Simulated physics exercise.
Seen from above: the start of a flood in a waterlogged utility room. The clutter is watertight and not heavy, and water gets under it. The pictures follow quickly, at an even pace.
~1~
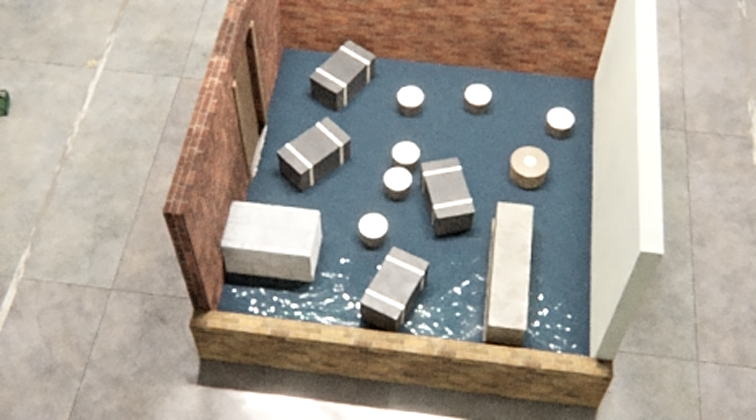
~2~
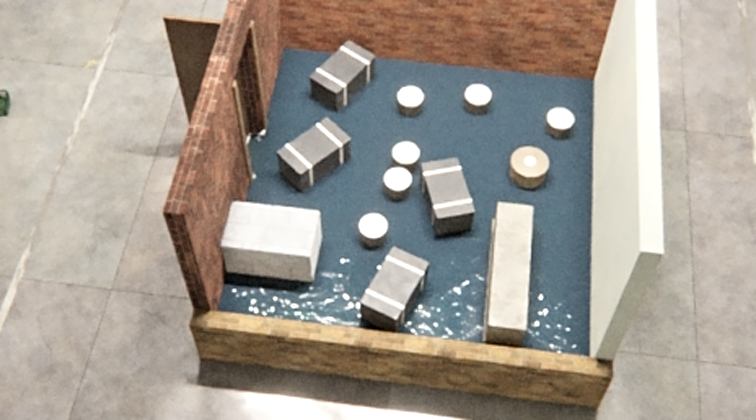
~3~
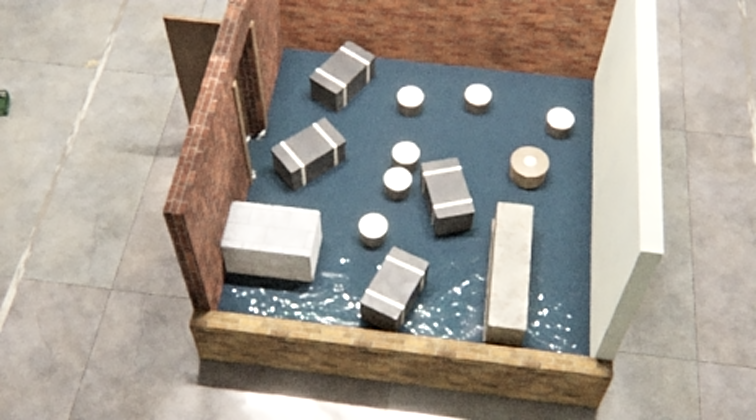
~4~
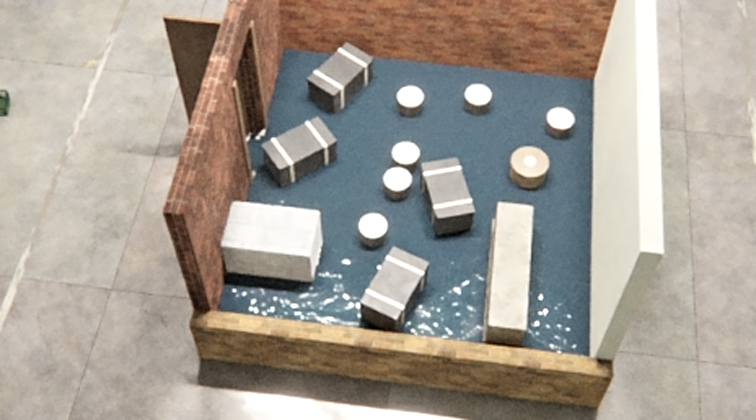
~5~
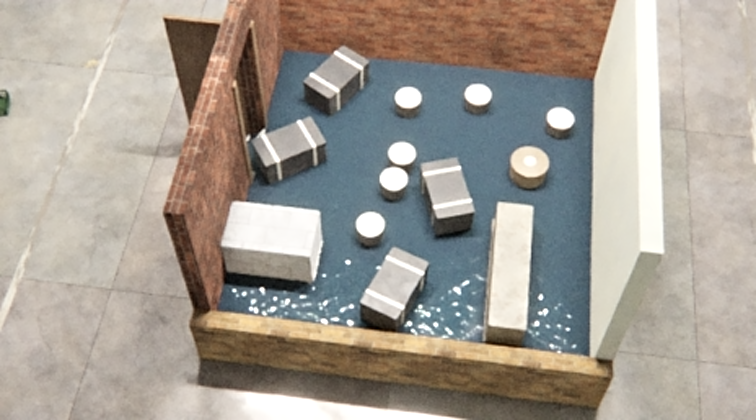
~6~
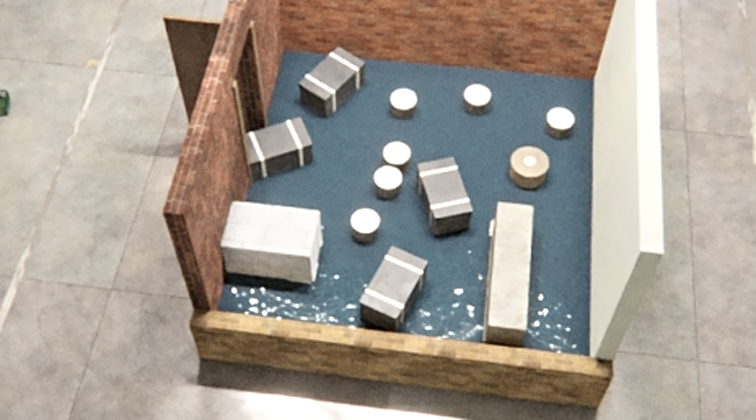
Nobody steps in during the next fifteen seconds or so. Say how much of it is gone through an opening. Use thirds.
It is from one to two thirds.
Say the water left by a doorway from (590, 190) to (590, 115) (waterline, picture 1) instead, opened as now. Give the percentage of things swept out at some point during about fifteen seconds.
Roughly 60 per cent.
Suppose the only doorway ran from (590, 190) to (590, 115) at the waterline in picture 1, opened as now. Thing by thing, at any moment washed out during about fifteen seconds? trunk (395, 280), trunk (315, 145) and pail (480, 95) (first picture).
In turn: Inside, still in, washed out.
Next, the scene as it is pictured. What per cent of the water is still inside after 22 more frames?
I make it 76 per cent.
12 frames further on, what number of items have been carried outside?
The number is 0.
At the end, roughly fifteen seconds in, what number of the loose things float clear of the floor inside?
The number is 7.
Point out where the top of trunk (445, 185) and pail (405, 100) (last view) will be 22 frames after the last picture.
Close to (386, 169) and (335, 108).
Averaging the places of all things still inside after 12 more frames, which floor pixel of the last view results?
Roughly at (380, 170).
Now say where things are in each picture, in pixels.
In the first frame, a trunk at (314, 145) floats; a trunk at (343, 66) floats; 0 of 11 have shifted.
In the second frame, a trunk at (314, 145) floats; a trunk at (343, 66) floats; 0 of 11 have shifted.
In the third frame, a trunk at (308, 145), afloat, close to its start; a trunk at (343, 67) floats; 1 of 11 have shifted.
In the fourth frame, a trunk at (299, 143) floats, close to its start; a trunk at (341, 69) floats, close to its start; 1 of 11 have shifted.
In the fifth frame, a trunk at (289, 141) floats, a stride from its start; a trunk at (337, 71), afloat, close to its start; 2 of 11 have shifted.
In the sixth frame, a trunk at (275, 140), afloat, a stride from its start; a trunk at (332, 73) floats, close to its start; 6 of 11 have shifted.
A moment on, 0 of 11 are out; 11 afloat.
Next, 0 of 11 are out; 11 afloat.
Later, 0 of 11 are out; 10 afloat.
In the end, 4 of 11 are out; 7 afloat.
